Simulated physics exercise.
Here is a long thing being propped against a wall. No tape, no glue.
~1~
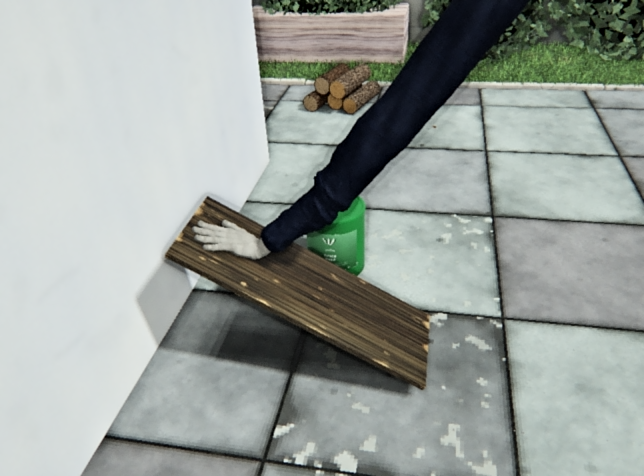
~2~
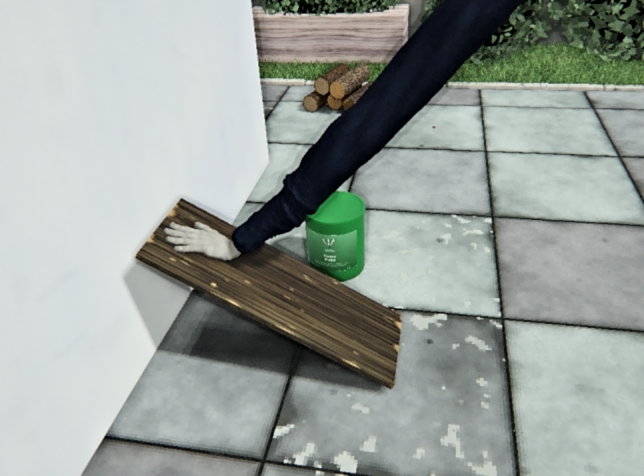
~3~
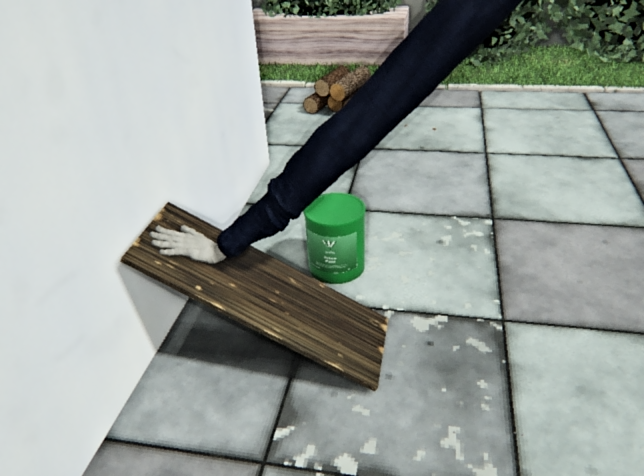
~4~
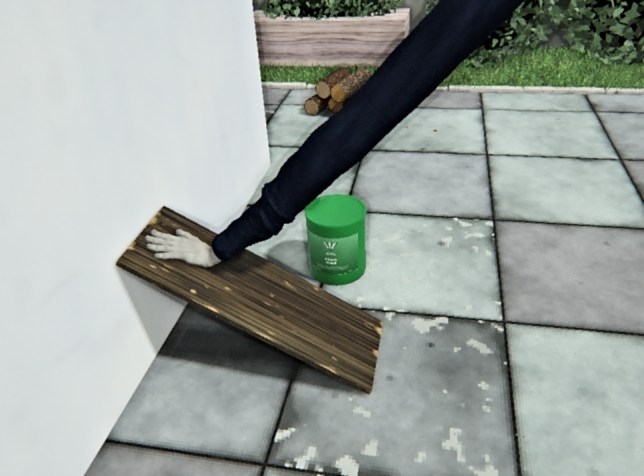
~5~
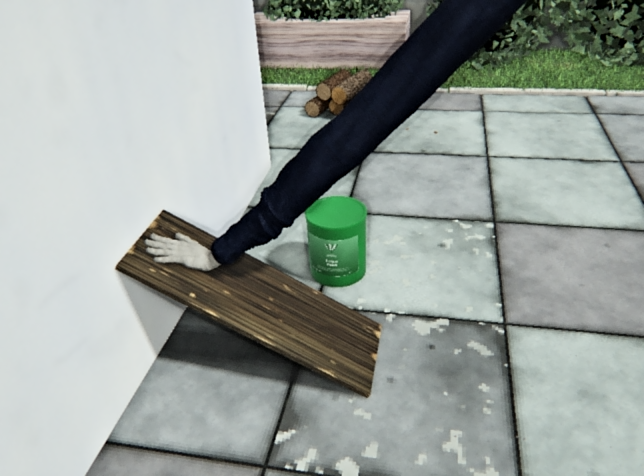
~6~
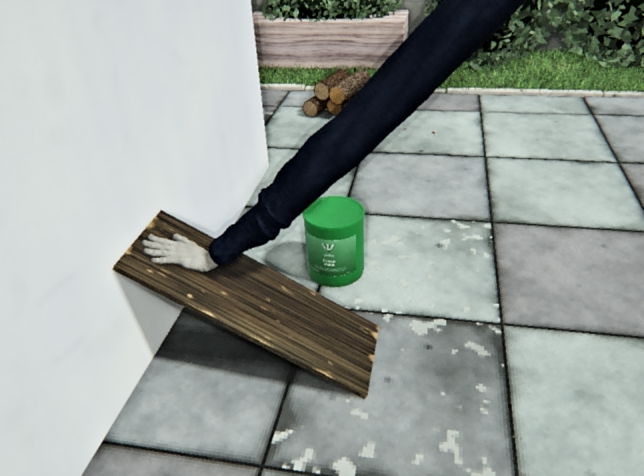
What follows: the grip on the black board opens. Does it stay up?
It slips out.
Then, 0.30 s past the last view, black board 15° lower than it was left near (273, 325).
Then, 0.40 s past the last view, black board 30° lower than it was left near (284, 351).
Then, 1.10 s past the last view, black board resting near (285, 350).
Finally, moved from the start, black board; green pail still in place. Final places as the last picture's camera would see them, black board near (285, 350). The board gives way.
